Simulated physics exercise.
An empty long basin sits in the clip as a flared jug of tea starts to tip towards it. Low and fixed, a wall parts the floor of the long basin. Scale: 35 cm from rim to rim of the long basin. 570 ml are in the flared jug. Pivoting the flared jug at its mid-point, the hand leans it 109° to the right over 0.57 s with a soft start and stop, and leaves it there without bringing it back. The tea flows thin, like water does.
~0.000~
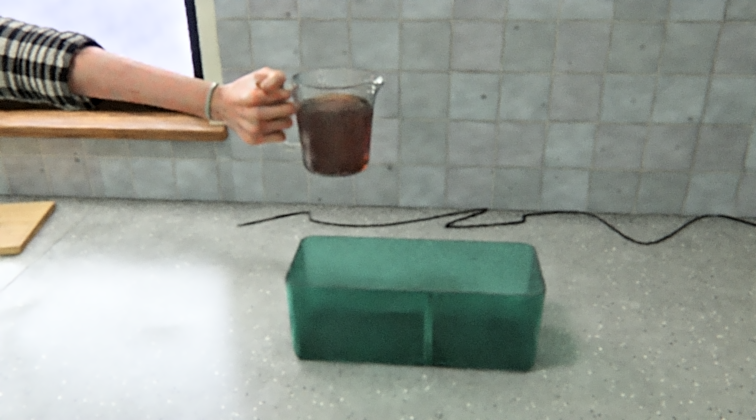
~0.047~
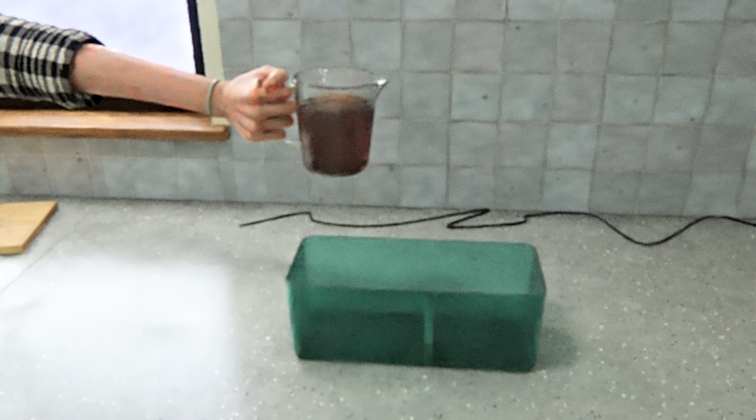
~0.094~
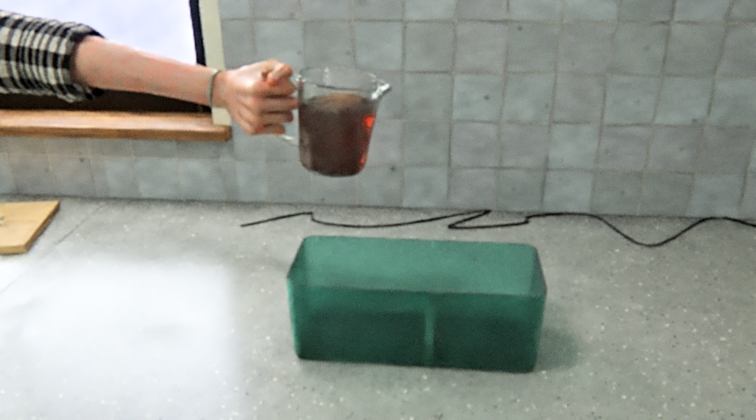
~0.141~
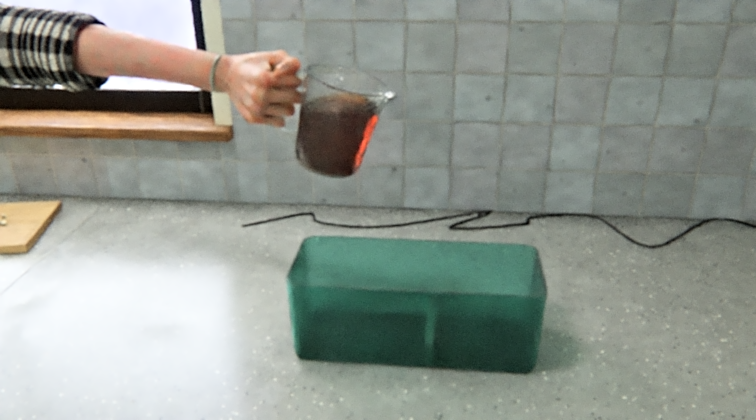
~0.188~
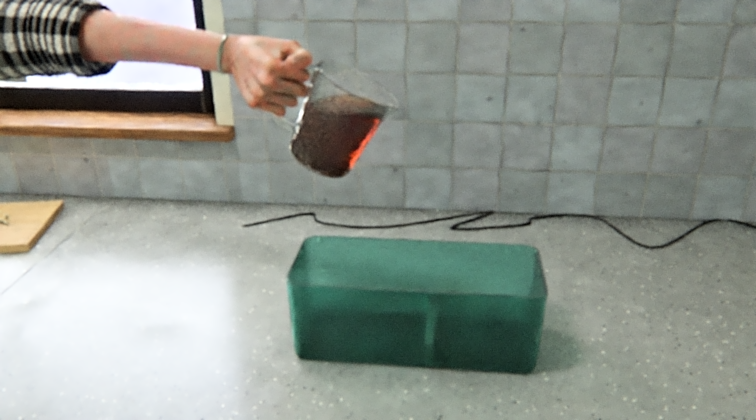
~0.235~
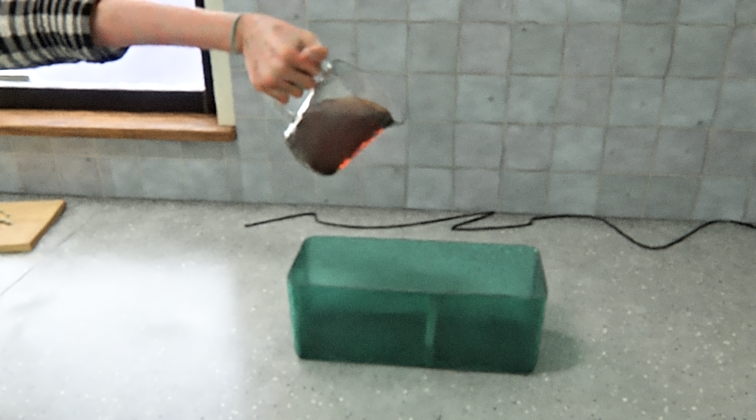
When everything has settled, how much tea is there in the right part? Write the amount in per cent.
73 out of 100.
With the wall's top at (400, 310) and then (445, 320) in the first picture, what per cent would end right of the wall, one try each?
In order, 85 and 30 per cent.
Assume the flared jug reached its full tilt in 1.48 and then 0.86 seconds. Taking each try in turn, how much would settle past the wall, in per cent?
Respectively about 80 and 80 percent.
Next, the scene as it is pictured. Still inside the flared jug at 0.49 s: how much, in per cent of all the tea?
Near 54 in a hundred.
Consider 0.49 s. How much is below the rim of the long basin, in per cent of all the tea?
Close to 7 in a hundred.
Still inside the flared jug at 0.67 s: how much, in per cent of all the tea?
I'd estimate some 10 per cent.
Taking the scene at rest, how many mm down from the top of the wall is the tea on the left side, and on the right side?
Left about 30 mm, right about 14 mm.
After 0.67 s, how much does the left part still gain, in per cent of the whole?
Near 8 percent, give or take.
After 0.49 s the tilt is 103° and 53 per cent is still to pour, 0 is left of the wall and 7 right of it.
After 0.67 s the tilt is 109° and 10 per cent is still to pour, 16 is left of the wall and 50 right of it.
After 0.86 s the tilt is 109° and 0 per cent is still to pour, 18 is left of the wall and 73 right of it.
After 1.07 s the tilt is 109° and 0 per cent is still to pour, 24 is left of the wall and 73 right of it.
In the end 24 per cent lies left of the wall, 73 right of it and 3 outside.
